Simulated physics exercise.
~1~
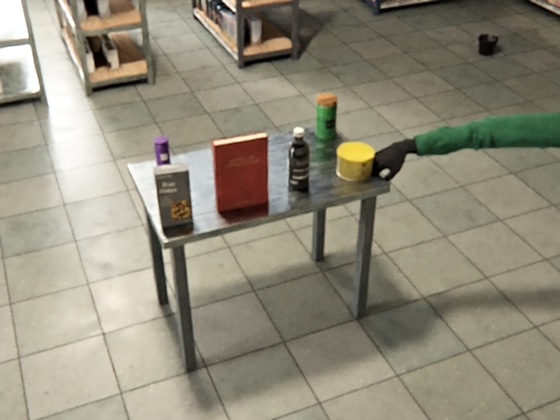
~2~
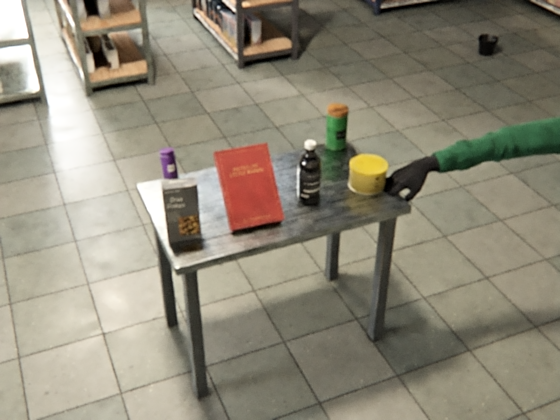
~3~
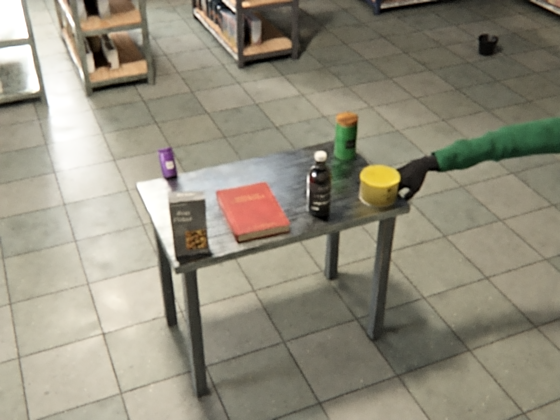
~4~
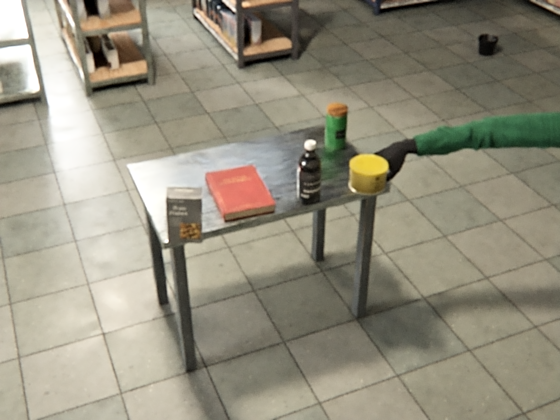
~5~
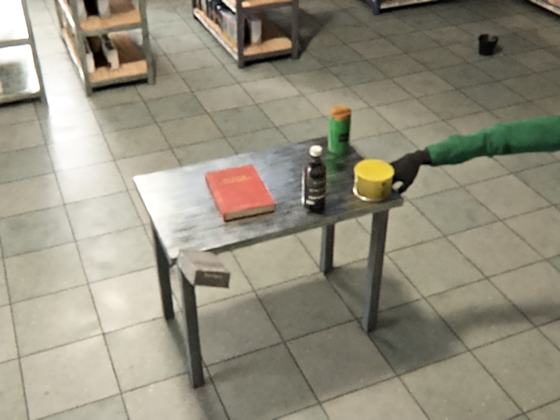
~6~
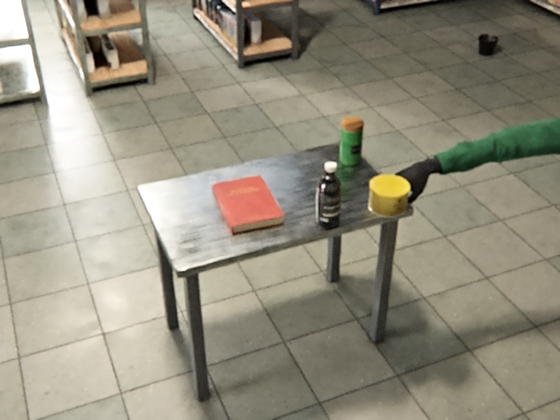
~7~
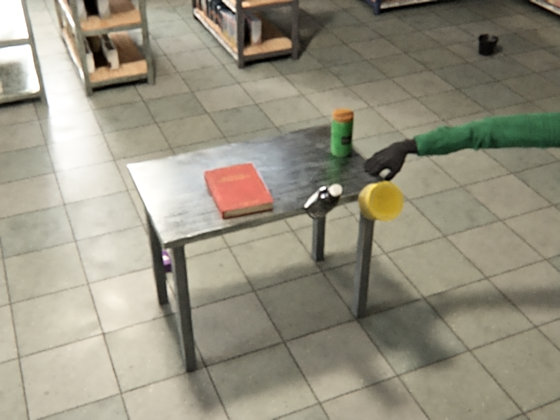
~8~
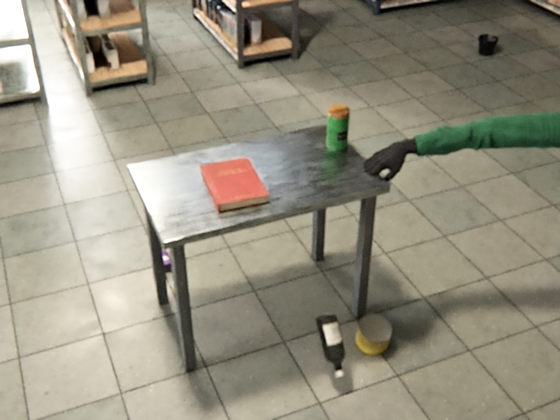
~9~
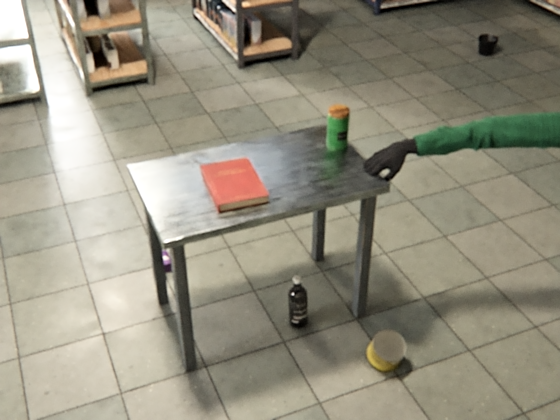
Small metal table jerking back and forth under a gloved hand, toppling a red book and shedding items until a green container also remains.
